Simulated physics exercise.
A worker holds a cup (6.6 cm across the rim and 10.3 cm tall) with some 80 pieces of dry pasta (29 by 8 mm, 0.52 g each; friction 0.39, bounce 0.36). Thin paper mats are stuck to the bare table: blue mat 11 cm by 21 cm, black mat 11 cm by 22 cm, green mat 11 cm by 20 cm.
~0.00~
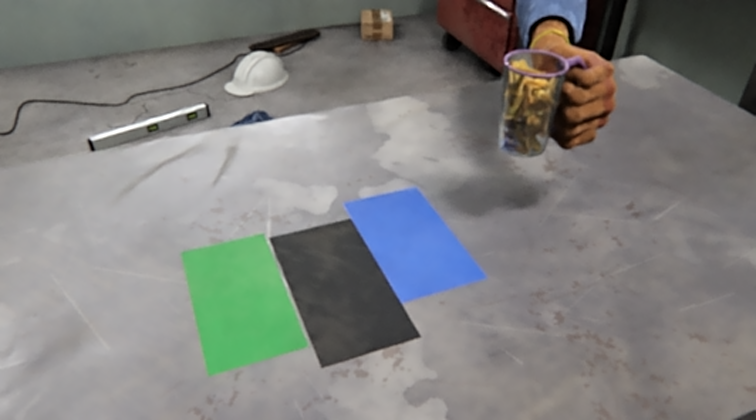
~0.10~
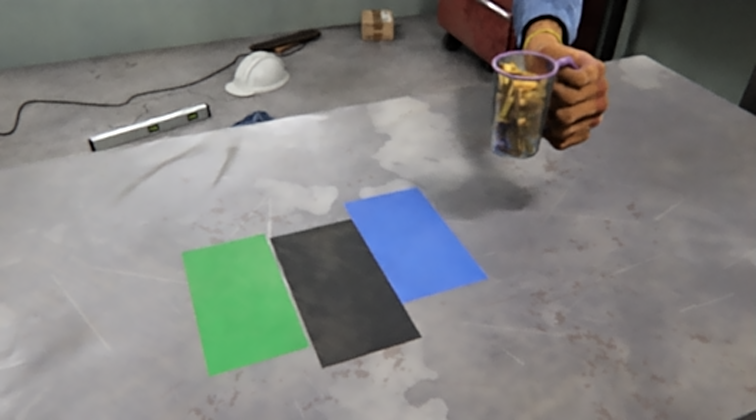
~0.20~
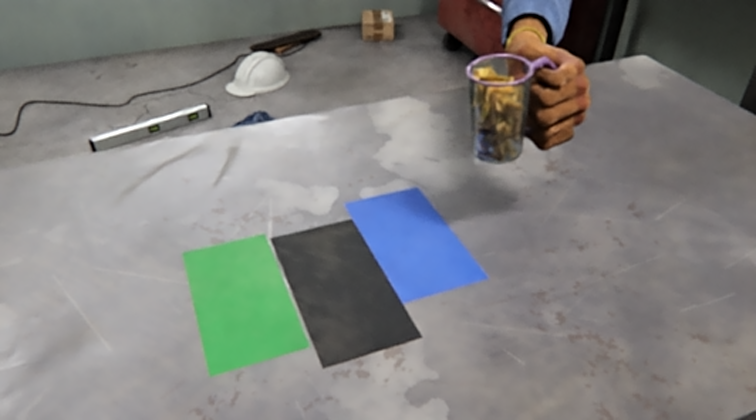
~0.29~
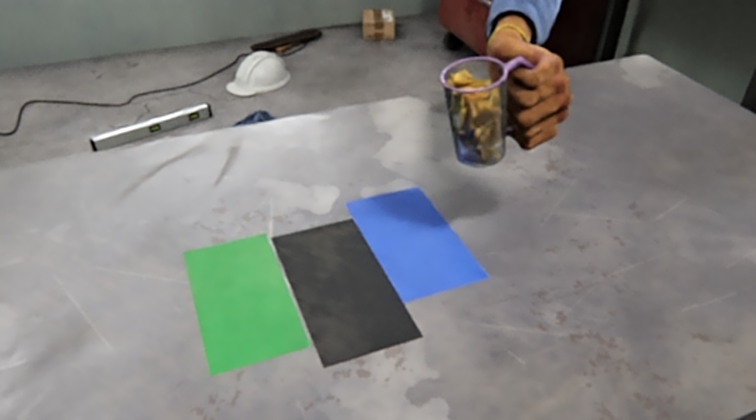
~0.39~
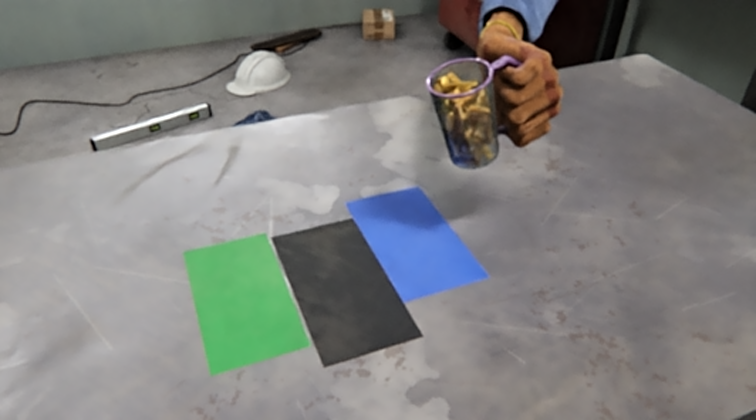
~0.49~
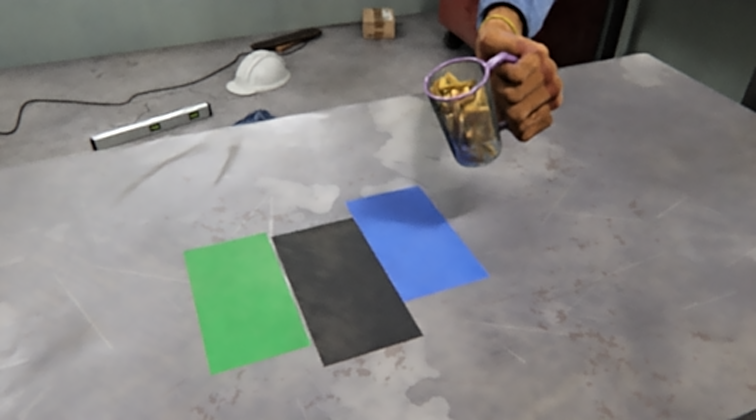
A gloved hand moved a clear cup of dry pasta a short way left above a bare table with green, black and blue mats, then held it in place while leaning it further left.
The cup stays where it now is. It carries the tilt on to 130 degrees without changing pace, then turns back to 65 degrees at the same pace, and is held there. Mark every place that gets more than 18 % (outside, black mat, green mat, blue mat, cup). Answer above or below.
Outside: Below, black mat: Above, green mat: Below, blue mat: Above, cup: Below.
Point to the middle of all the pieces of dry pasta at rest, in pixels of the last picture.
Around (377, 260).
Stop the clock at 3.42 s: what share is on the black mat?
About 45 per cent by then.
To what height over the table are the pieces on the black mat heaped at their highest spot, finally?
Roughly 1.5 cm.
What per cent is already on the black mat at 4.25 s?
Some 45 per cent.
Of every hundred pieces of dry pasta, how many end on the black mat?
Some 45 per cent.
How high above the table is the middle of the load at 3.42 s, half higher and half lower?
Some 0 cm.
After 1.62 s, tilt 79 degrees; cup 100 %; middle of all pieces on or above the table near (470, 118).
After 2.56 s, tilt 126 degrees; black mat 10 %, blue mat 70 %, cup 15 %, in the air 5 %; middle of all pieces on or above the table near (409, 217).
After 3.42 s, tilt 96 degrees; outside 10 %, black mat 45 %, blue mat 45 %; middle of all pieces on or above the table near (376, 256).
Then, at 4.25 s, tilt 65 degrees; outside 10 %, black mat 45 %, blue mat 45 %; middle of all pieces on or above the table near (377, 258).
By 4.5 s all is still; outside 10 %, black mat 45 %, green mat 0 %, blue mat 45 %, cup 0 %.
